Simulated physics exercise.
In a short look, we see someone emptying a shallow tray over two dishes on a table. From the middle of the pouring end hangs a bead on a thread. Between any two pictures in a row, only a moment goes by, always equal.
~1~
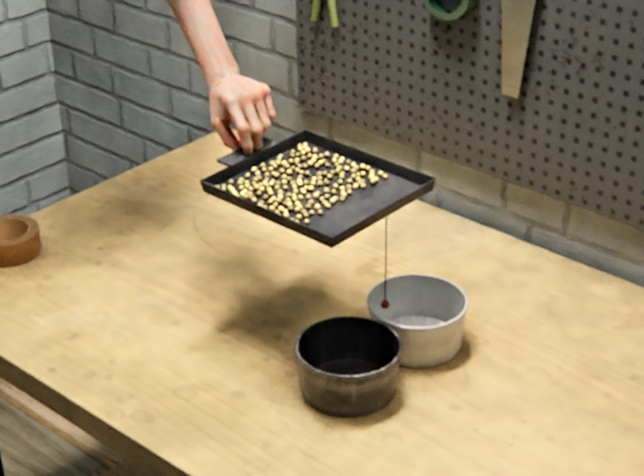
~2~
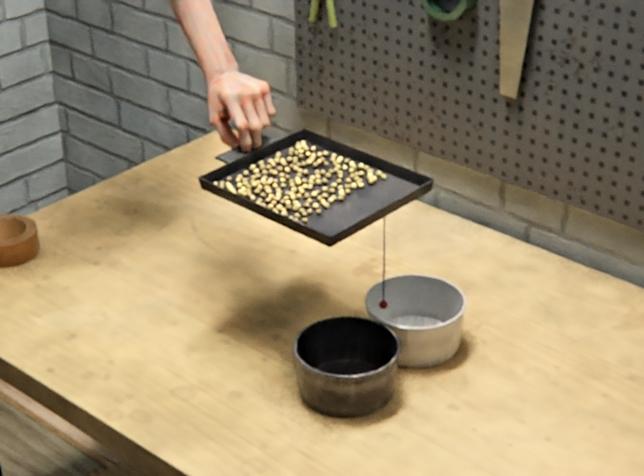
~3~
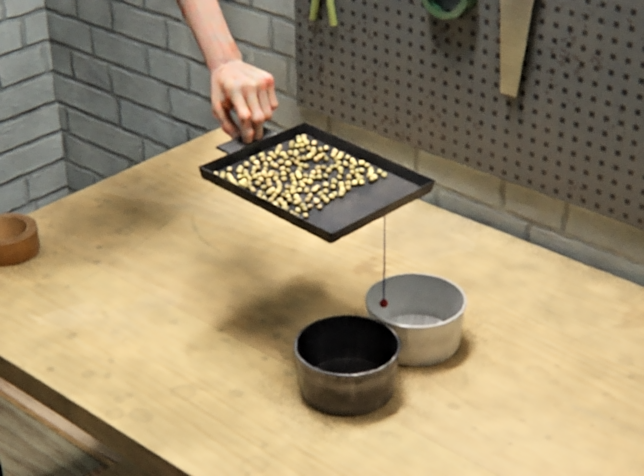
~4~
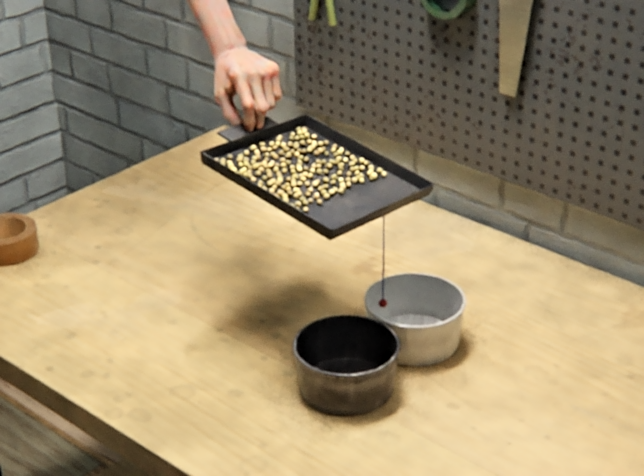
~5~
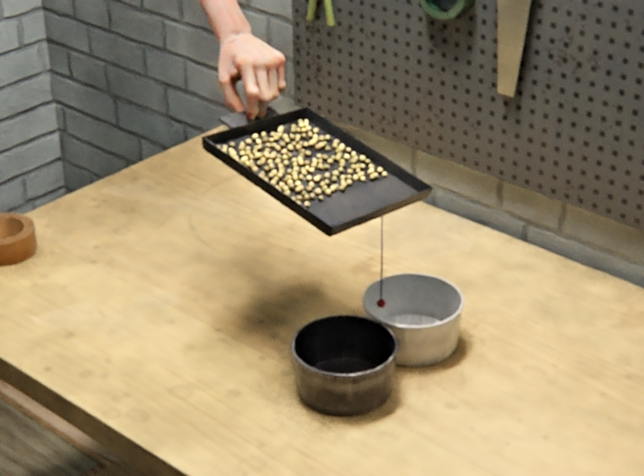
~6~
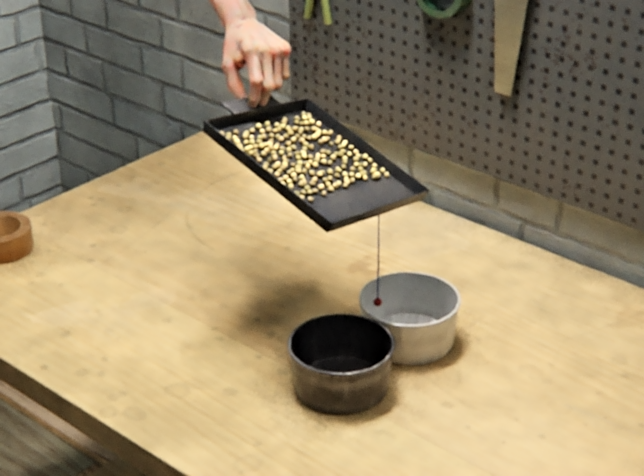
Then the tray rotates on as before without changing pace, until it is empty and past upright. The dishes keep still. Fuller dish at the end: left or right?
The larger heap is bound to sit in the right dish there.
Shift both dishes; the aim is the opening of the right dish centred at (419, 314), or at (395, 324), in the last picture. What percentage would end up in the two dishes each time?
Around 30 then around 0 per cent.
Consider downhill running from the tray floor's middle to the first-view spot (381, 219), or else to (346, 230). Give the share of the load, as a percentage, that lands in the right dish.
In order, some 30 % and some 0 %.
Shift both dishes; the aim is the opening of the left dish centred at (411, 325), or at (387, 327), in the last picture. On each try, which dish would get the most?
In the first try it's the right-side dish, and in the second it's the right-side dish.
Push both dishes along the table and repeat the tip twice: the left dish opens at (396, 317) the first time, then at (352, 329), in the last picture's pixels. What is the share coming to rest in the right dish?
Trial 1: 50 percent; trial 2: 90 percent.
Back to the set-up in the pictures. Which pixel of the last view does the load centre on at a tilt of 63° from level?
Around (408, 204).
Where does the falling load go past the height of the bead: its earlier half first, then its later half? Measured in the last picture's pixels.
It goes through near (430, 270) first, then near (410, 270).
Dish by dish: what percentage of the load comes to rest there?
Roughly 0 in a hundred end in the left dish and roughly 90 in a hundred in the right dish.
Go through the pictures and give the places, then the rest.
In the first frame, corners of the pouring end near (332, 236) and (433, 178), level; middle of the load near (300, 184), soya beans; left dish near (388, 383); right dish near (456, 335); bead on its thread near (385, 305).
In the second frame, corners of the pouring end near (330, 235) and (431, 179), level; middle of the load near (298, 183).
In the third frame, corners of the pouring end near (331, 232) and (432, 180), tipped barely, lowest at the right corner; middle of the load near (299, 177).
In the fourth frame, corners of the pouring end near (332, 228) and (432, 184), tipped a little, lowest at the right corner; middle of the load near (299, 170).
In the fifth frame, corners of the pouring end near (333, 225) and (430, 187), tipped clearly, lowest at the right corner; middle of the load near (301, 163).
In the sixth frame, corners of the pouring end near (332, 221) and (427, 189), tipped clearly, lowest at the right corner; middle of the load near (304, 156), all but a few on the move; left dish near (381, 380); right dish near (448, 333).
Shortly afterwards, tray tipped steeply; near two thirds on the tray; a little in the right dish; only a few outside both; near a quarter in the air.
Next, tray tipped past a quarter turn; near a third on the tray; near a third in the right dish; a little outside both; a little in the air.
Some moments later, tray tipped past a quarter turn; the bulk in the right dish; a little outside both.
In the end, tray tipped past a quarter turn; none at all in the left dish; the bulk in the right dish; a little outside both.
